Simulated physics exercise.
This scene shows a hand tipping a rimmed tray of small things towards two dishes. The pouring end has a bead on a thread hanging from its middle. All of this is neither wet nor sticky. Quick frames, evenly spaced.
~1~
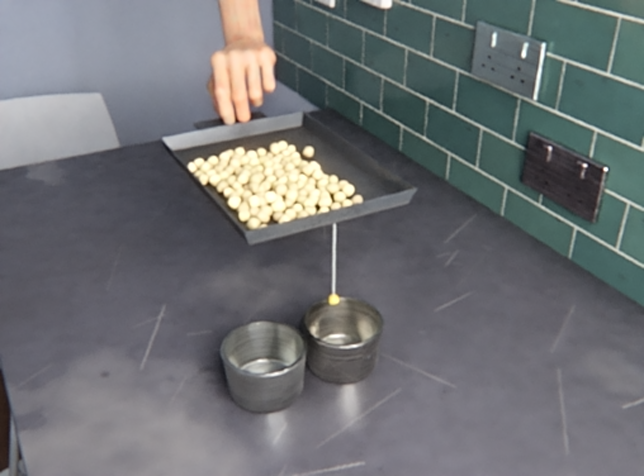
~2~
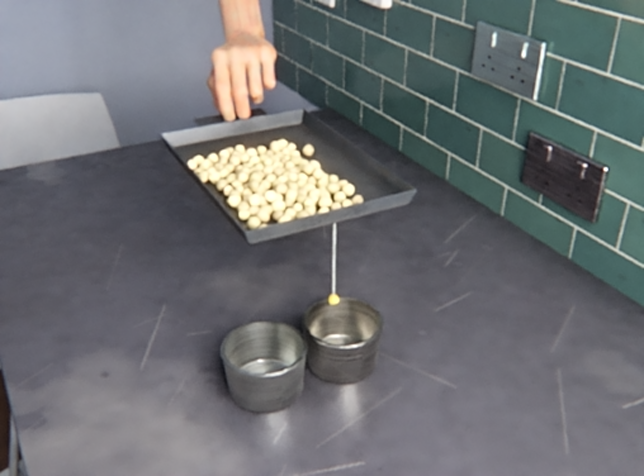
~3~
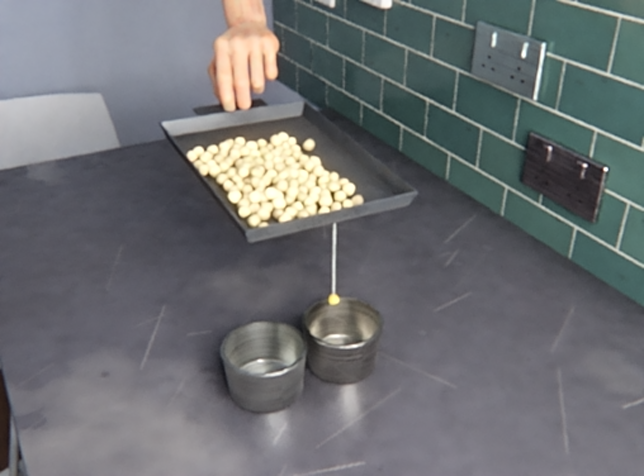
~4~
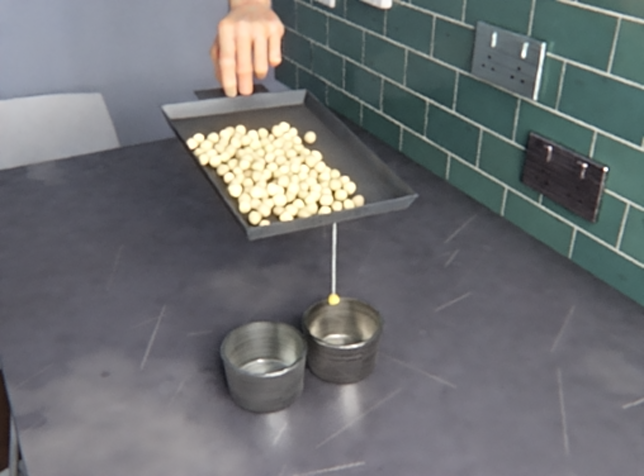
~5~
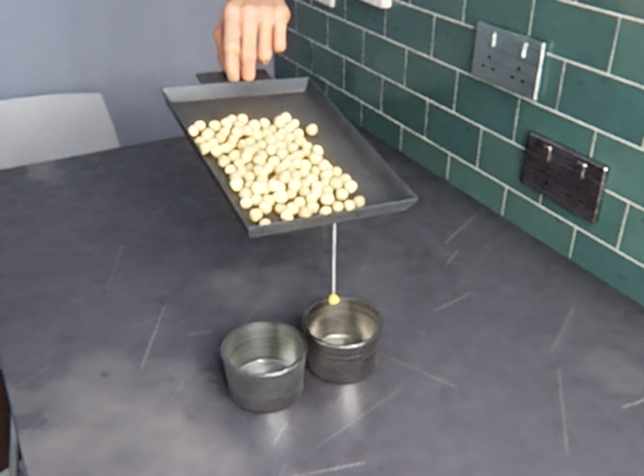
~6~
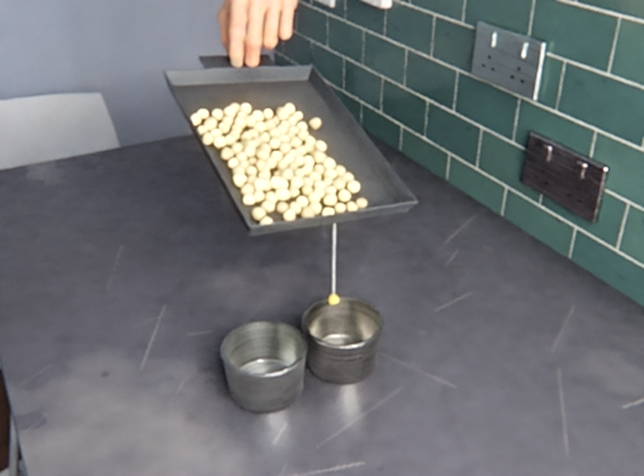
In this clip, a hand holds a dark rimmed tray of macadamia nuts above two small metal dishes, then gradually raises the far end, steepening the tray's slope while the nuts stay bunched toward its left side.
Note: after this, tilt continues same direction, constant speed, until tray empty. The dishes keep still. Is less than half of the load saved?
Yes, the dishes will catch only a minority of the load.
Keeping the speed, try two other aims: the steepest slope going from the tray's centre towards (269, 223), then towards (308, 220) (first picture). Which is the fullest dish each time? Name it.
So, first the left-side one, then the left-side one.
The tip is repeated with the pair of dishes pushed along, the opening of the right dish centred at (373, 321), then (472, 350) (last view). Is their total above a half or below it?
Well, the minor share the first time and the minor share the second time.
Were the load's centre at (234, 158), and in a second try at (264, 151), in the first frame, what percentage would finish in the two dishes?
The first gives 10 %, the second 10 %.
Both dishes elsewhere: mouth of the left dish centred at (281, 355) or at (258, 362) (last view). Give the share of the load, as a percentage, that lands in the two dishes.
First placement: 20 per cent; second placement: 10 per cent.
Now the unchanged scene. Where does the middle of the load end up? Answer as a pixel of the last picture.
Close to (431, 345) in the last view.
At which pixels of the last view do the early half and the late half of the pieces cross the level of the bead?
(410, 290) first, (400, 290) later.
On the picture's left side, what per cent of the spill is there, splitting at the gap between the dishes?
0 in a hundred, roughly.
Shortly afterwards, tray tipped steeply; all but a few on the tray; only a few in the air.
Next, tray tipped past a quarter turn; a little on the tray; a little in the right dish; near half outside both; near a quarter in the air.
Some moments later, tray tipped past a quarter turn; a little in the right dish; all but a few outside both.
In the end, tray tipped past a quarter turn; none at all in the left dish; a little in the right dish; all but a few outside both.
